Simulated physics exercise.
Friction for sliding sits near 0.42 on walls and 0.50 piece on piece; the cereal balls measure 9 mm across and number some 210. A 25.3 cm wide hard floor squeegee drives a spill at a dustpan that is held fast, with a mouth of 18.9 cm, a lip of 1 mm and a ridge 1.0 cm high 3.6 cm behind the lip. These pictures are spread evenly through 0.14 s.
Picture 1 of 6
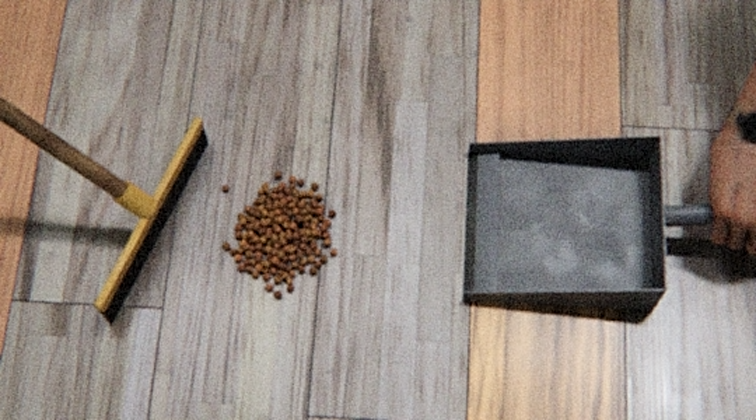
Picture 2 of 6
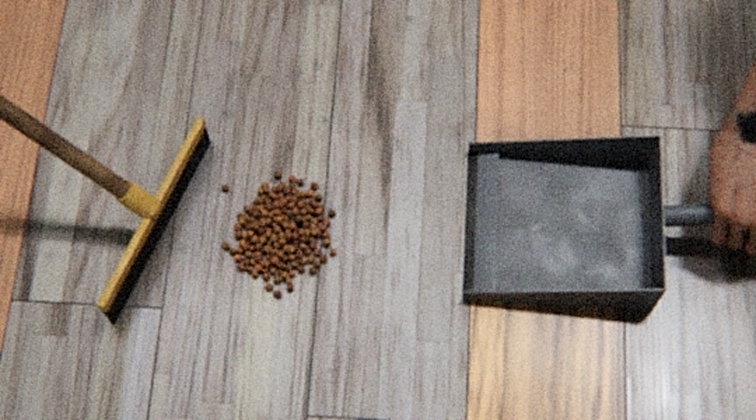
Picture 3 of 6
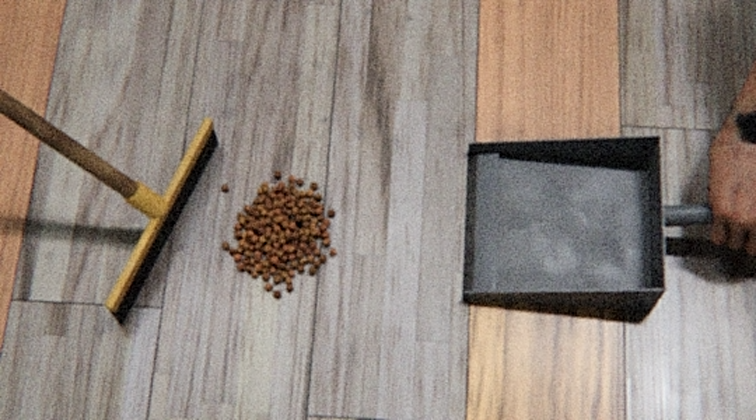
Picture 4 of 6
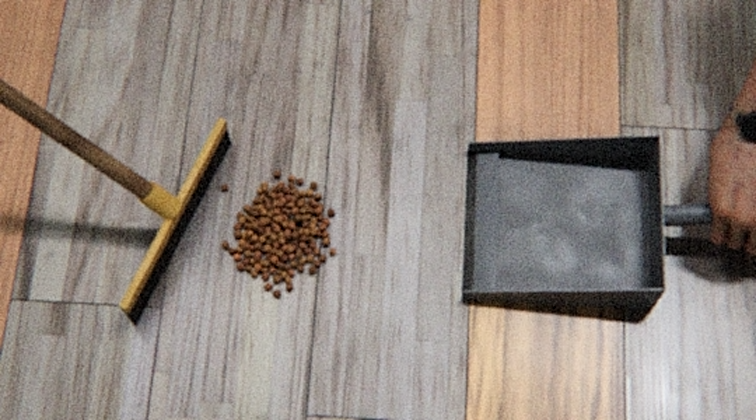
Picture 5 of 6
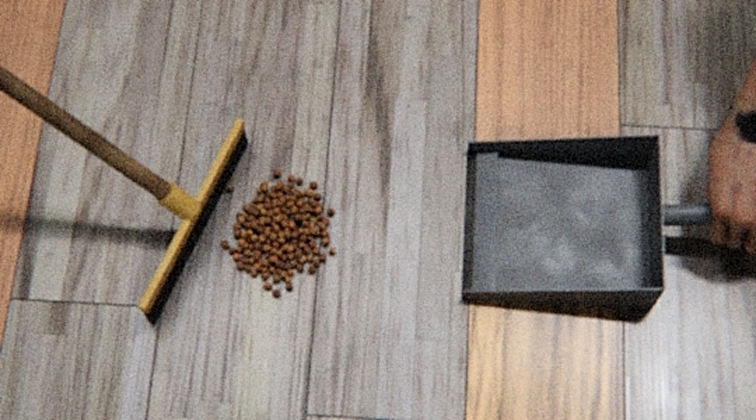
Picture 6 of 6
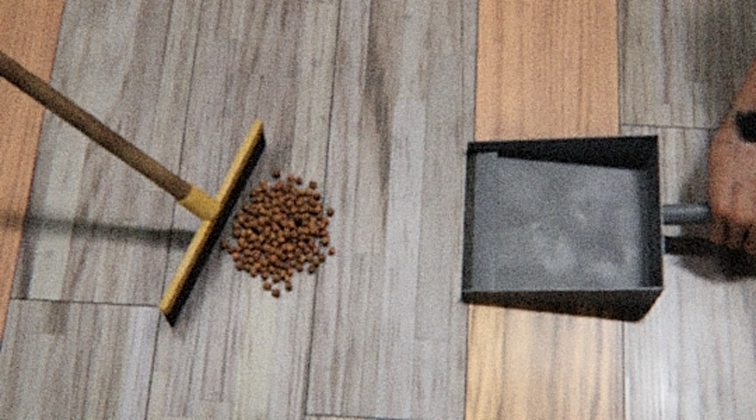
A hand at the right edge holds the handle of a dark grey dustpan on a floor of grey and orange-brown wood planks, seen from above. A small heap of round brown balls lies left of centre, with a yellow-edged squeegee on a wooden handle at the left. The squeegee slides slowly right to the heap's near edge, while the dustpan and camera stay still.
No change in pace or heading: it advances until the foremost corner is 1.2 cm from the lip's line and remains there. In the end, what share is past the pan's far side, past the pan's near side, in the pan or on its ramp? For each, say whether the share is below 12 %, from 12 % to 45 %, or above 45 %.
In order: Past the pan's far side: A small minority, past the pan's near side: A sizeable minority, in the pan or on its ramp: A sizeable minority.
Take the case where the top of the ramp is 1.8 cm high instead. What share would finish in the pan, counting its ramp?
In that case roughly 20 percent.
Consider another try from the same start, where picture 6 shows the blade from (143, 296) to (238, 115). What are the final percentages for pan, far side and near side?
Per cent by place - pan 0, far side 0, near side 20.
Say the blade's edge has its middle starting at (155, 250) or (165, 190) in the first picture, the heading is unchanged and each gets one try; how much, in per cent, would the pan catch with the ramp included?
25 and 20 per cent, roughly.
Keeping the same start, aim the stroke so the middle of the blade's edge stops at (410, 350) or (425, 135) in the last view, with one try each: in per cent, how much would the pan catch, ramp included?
The two tries give about 15 and 0 percent.
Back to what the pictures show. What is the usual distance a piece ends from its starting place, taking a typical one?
That distance is around 22 cm.
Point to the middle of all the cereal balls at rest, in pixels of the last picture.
Centre at rest: Approx. (458, 266) px.
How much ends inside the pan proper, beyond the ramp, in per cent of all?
About 5 %.
Then, 0.16 s after the last picture, middle of the blade 17 cm from the lip; 0 % over the lip, far side 0 %, near side 15 %.
Then, 0.26 s after the last picture, middle of the blade 9 cm from the lip; 0 % over the lip, far side 0 %, near side 25 %.
Then, 0.50 s after the last picture, middle of the blade 5 cm from the lip; 30 % over the lip, far side 0 %, near side 30 %.
In the end, far side 0 %, near side 30 %, pan 25 %, in front of the lip or behind the blade 45 %.
